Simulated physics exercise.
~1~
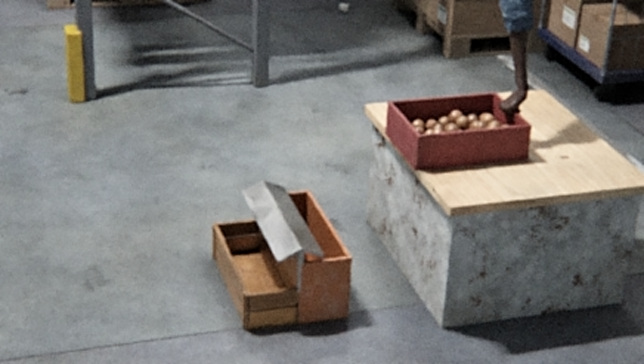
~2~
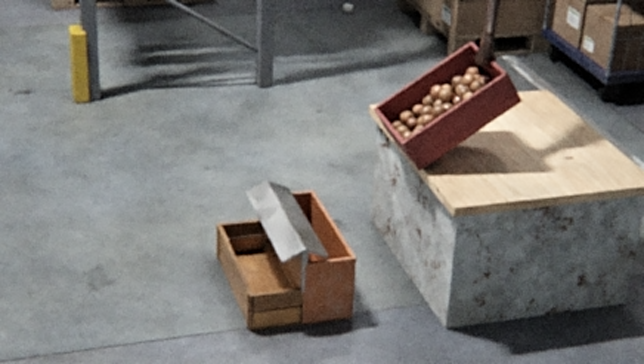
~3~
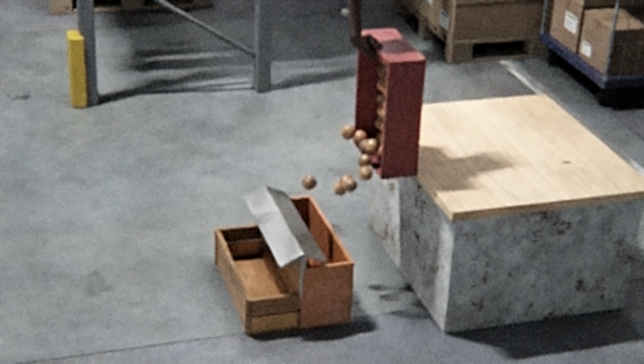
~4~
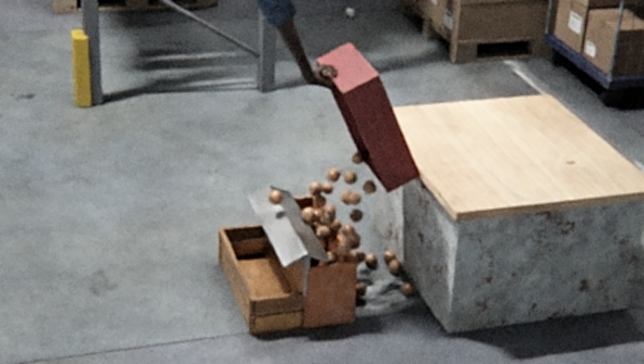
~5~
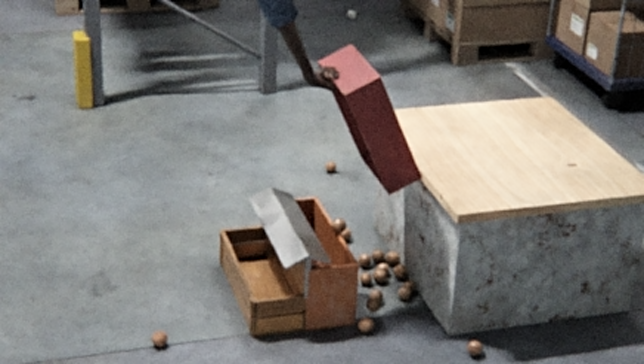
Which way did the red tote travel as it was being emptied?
It moved to the left, off the bench top and out towards the boxes on the floor.
